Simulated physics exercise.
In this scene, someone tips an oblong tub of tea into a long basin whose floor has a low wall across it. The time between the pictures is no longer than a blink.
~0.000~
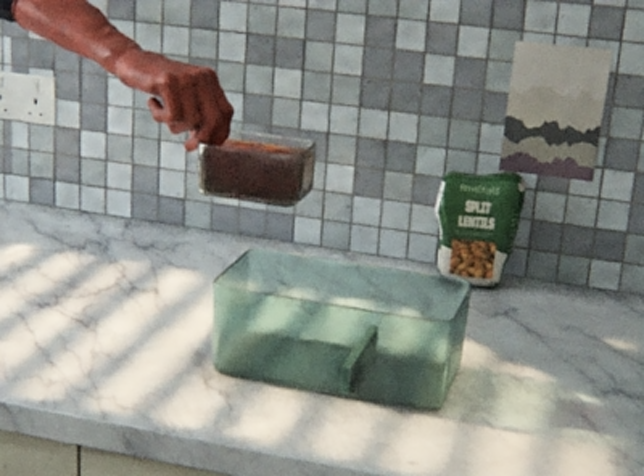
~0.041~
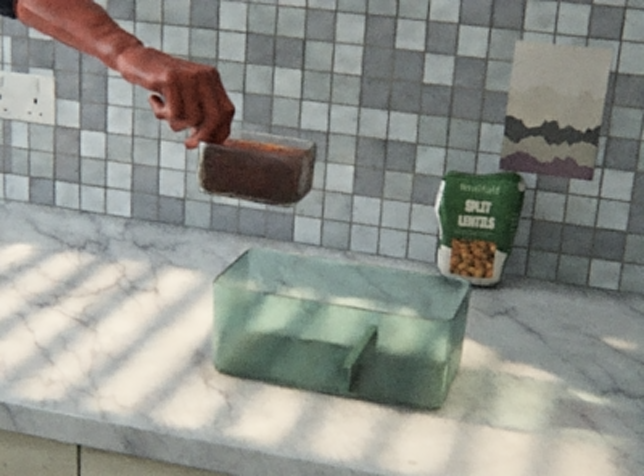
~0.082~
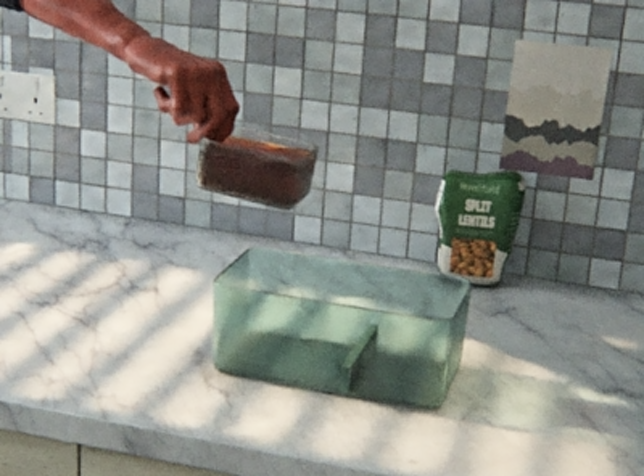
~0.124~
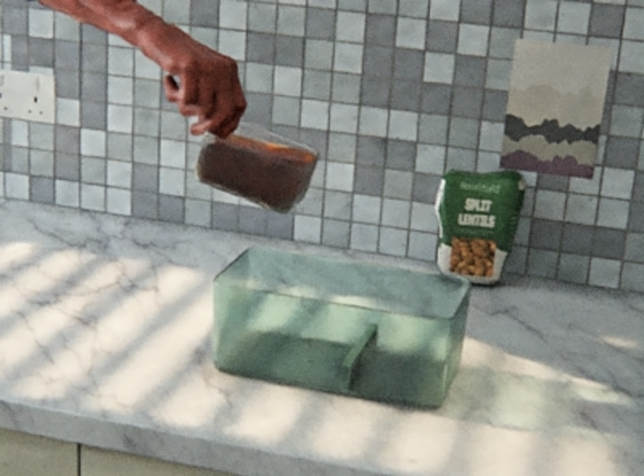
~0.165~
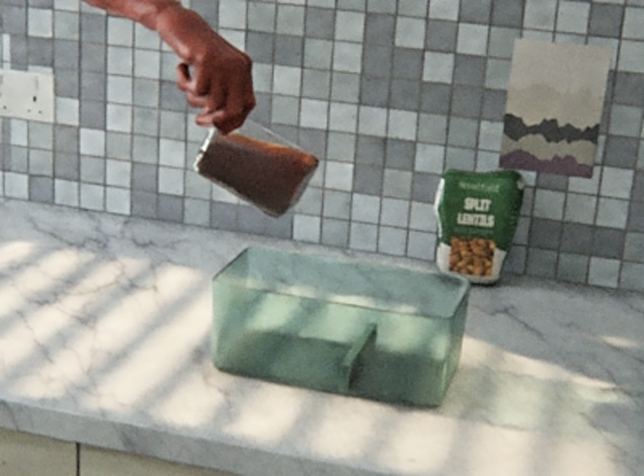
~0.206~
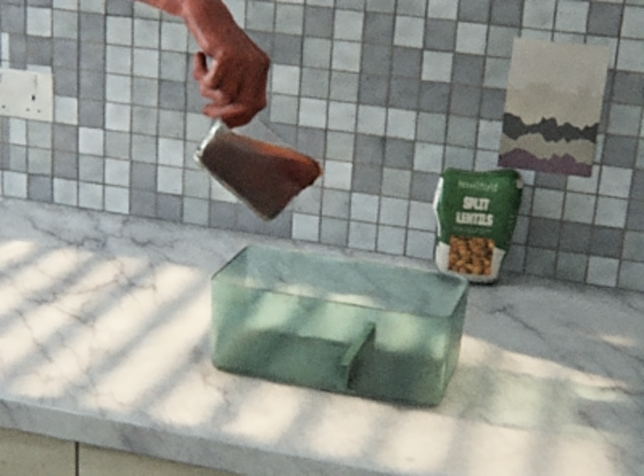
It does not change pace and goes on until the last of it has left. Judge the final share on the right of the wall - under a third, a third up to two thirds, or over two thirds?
The right side of the wall holds a small share, below one third.
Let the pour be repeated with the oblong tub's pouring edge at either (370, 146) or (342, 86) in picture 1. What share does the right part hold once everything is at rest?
In order, roughly 70 percent and 65 percent.
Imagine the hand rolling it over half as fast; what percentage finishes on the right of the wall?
40 per cent or thereabouts.
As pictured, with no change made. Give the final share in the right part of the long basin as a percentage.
Estimate: Some 15 per cent.
A moment on, the oblong tub is tipped on its side and 19 per cent is still to pour, 34 is left of the wall and 3 right of it.
Next, the oblong tub is tipped right over and 4 per cent is still to pour, 79 is left of the wall and 12 right of it.
Then the oblong tub is tipped right over and 1 per cent is still to pour, 79 is left of the wall and 15 right of it.
Later the oblong tub is tipped right over and 0 per cent is still to pour, 81 is left of the wall and 16 right of it.
Finally, 81 per cent lies left of the wall, 16 right of it and 3 outside.
